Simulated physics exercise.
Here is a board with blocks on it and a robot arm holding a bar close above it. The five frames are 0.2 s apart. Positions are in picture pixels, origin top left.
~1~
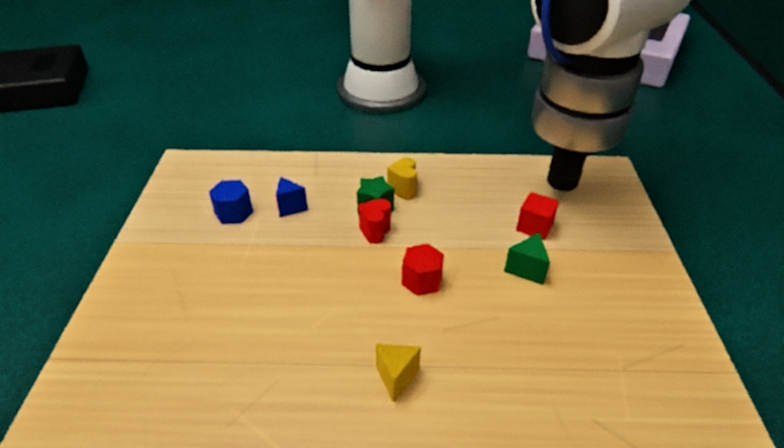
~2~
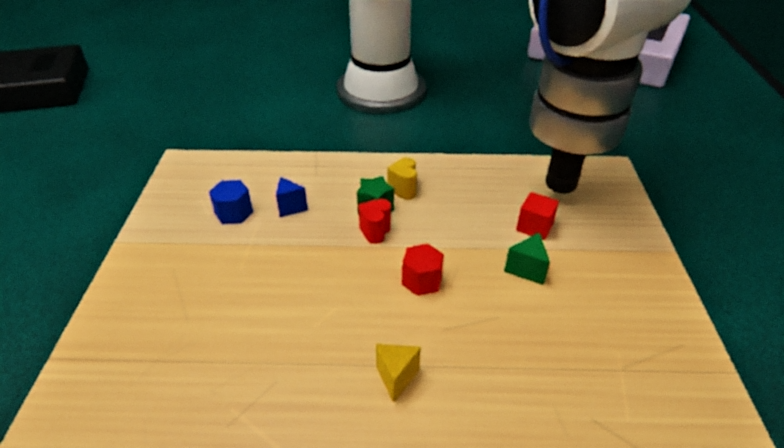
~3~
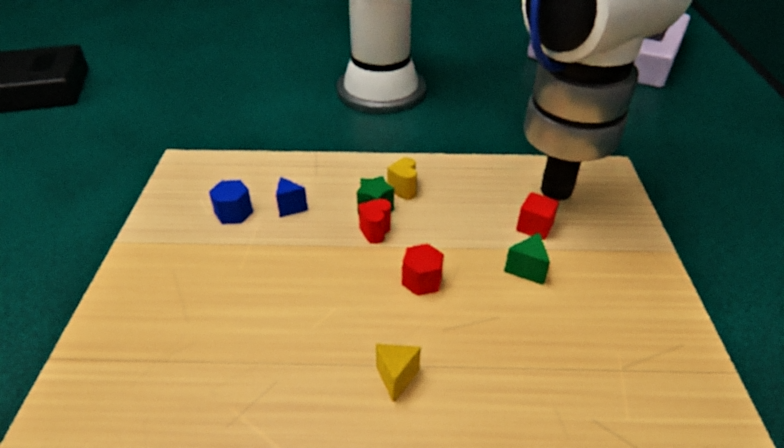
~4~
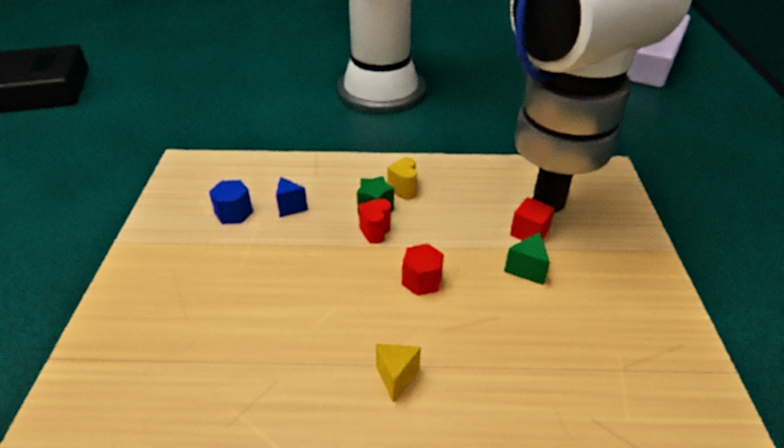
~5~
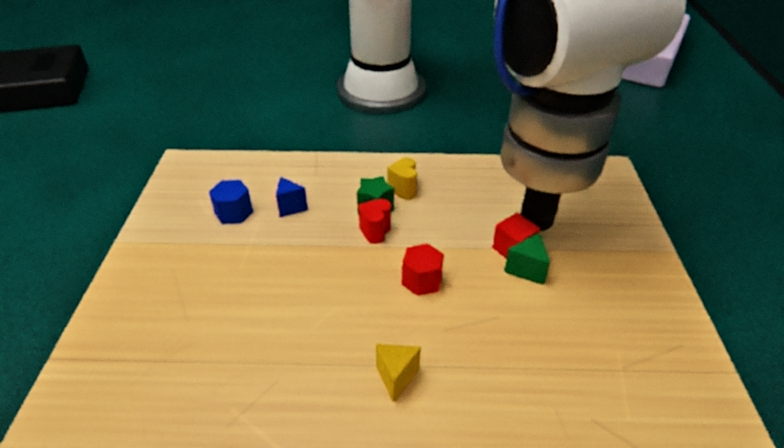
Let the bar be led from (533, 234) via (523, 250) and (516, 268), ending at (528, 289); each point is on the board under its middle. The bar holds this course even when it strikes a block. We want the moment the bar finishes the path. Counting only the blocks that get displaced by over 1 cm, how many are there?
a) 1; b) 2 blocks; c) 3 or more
b: 2 blocks.
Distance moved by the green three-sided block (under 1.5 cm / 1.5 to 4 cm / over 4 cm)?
Its final spot will lie more than 4 cm from the current one.
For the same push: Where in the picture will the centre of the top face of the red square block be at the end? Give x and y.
I expect it at (488, 253).
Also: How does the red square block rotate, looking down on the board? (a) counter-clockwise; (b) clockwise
My answer is option b.
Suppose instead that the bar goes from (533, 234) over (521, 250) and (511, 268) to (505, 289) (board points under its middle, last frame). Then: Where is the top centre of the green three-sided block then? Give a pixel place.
Somewhere near (541, 279).
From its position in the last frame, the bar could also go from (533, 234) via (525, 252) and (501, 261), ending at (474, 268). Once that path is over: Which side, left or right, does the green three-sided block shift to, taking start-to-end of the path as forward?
Pushed left.
What follows on the original path. Halfway along, bar at (520, 245); red square block at (493, 246), turned 20° clockwise; green three-sided block at (534, 258).
At the end, bar at (531, 275); red hexagon unmoved; red square block at (488, 253), turned 40° clockwise; green three-sided block at (547, 290), turned 20° clockwise.
